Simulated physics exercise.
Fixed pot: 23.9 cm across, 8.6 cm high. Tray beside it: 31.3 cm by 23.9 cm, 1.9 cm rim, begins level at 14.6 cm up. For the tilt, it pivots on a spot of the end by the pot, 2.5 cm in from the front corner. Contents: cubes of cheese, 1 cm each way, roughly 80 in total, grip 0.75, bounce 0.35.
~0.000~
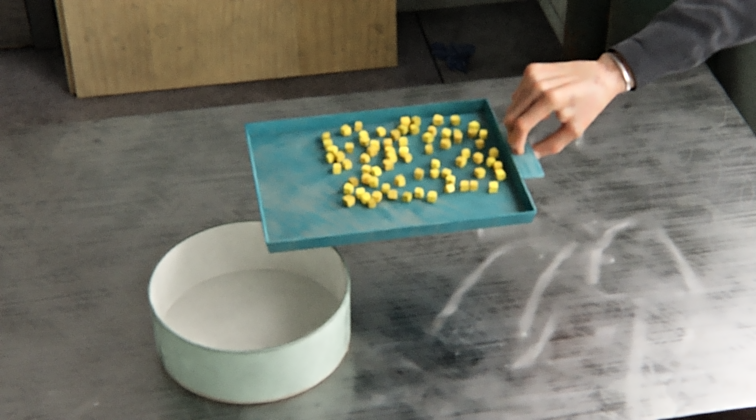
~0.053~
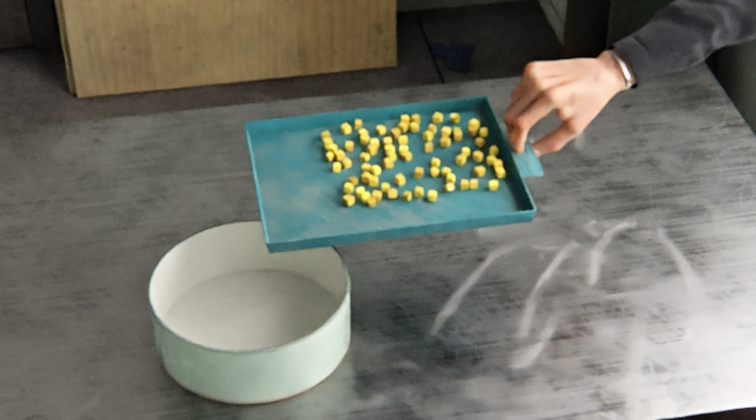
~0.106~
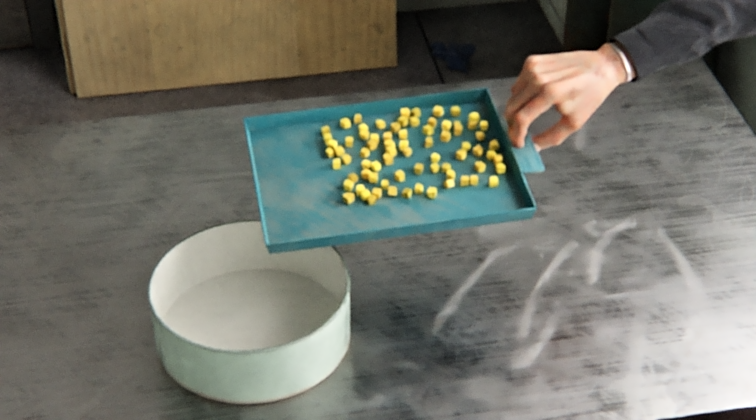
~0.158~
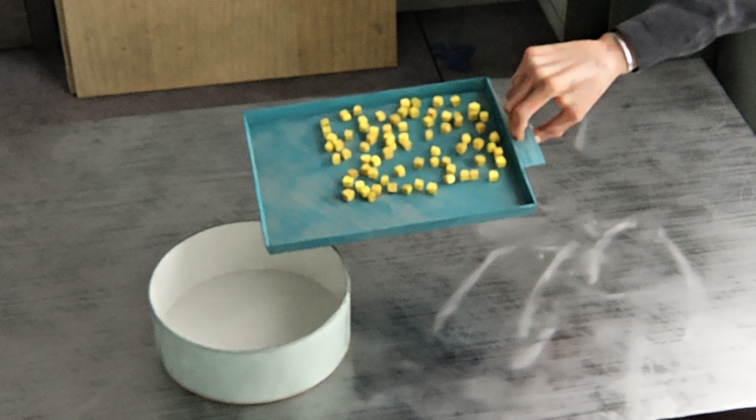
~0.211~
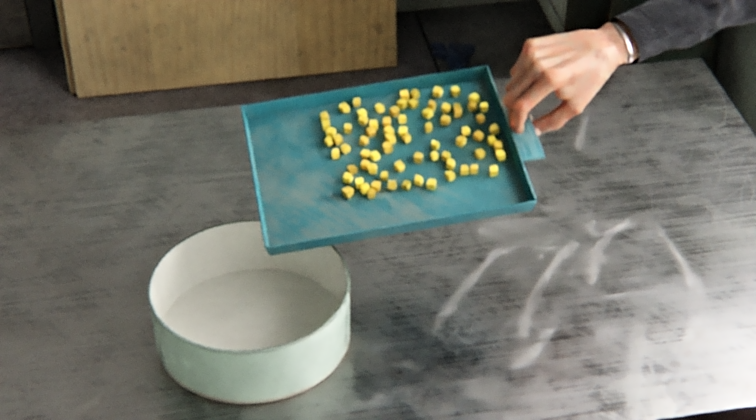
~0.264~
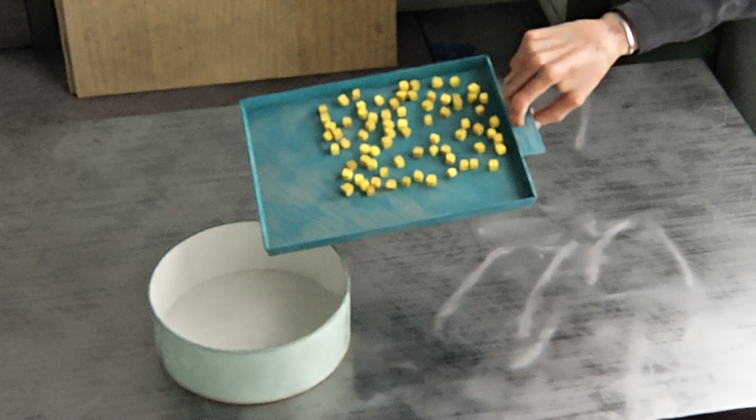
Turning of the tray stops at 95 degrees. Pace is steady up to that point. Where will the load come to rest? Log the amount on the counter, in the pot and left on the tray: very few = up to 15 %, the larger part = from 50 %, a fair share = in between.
Log: Counter = a fair share; pot = the larger part; tray = very few.
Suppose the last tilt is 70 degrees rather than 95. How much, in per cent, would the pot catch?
I'd put it at close to 45 per cent.
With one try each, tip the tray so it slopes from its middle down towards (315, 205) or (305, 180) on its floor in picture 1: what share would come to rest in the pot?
About 95 per cent on the first try and 20 per cent on the second.
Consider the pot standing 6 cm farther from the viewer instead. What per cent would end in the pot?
Expect something close to 30 per cent.
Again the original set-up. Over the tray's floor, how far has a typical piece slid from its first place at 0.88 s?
Displacement on the tray: Roughly 12 cm.
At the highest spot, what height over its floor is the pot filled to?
It reaches roughly 1.5 cm.
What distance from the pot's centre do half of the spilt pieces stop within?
About 28 centimetres.
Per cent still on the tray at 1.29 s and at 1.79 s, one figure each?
In turn: 45, 25.
After 0.88 s, tilt 51 degrees; the tray holds 100 %, the pot 0 %.
After 1.29 s, tilt 77 degrees; the tray holds 45 %, the pot 40 %.
After 1.79 s, tilt 95 degrees; the tray holds 25 %, the pot 50 %.
At rest (3.0 s), counter 25 %, pot 75 %, tray 0 %.
